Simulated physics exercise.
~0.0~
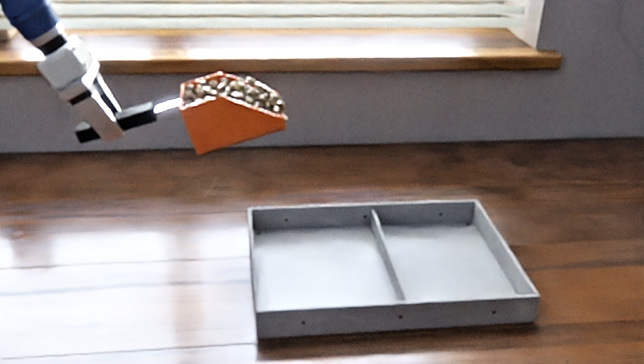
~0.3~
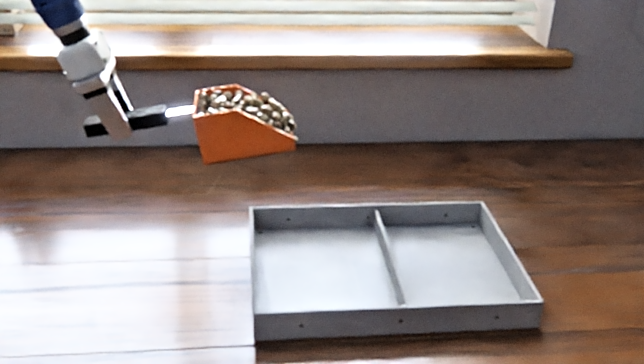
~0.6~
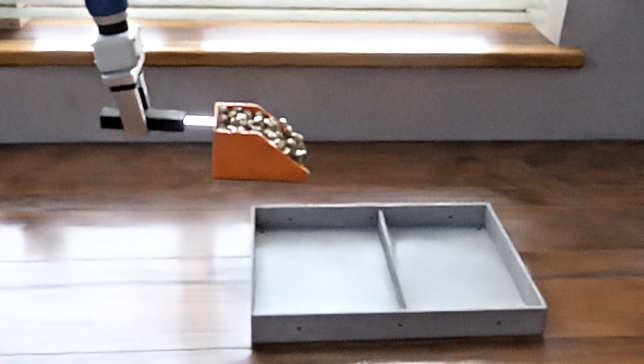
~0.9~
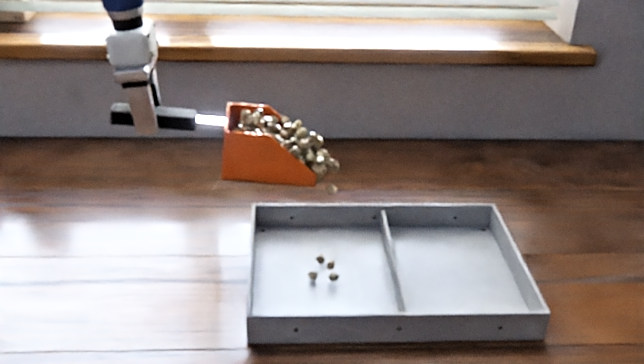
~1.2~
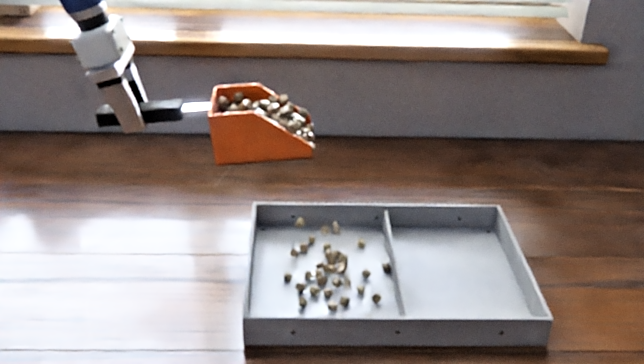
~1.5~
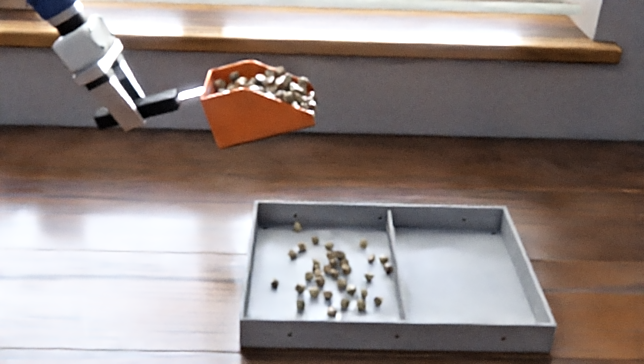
In this clip, a robot arm moves an orange scoop of small pebbles right and down toward a divided gray tray, tipping some into the left compartment, then tilts the scoop back and lifts it, with most pebbles still inside and the others scattered in the tray.
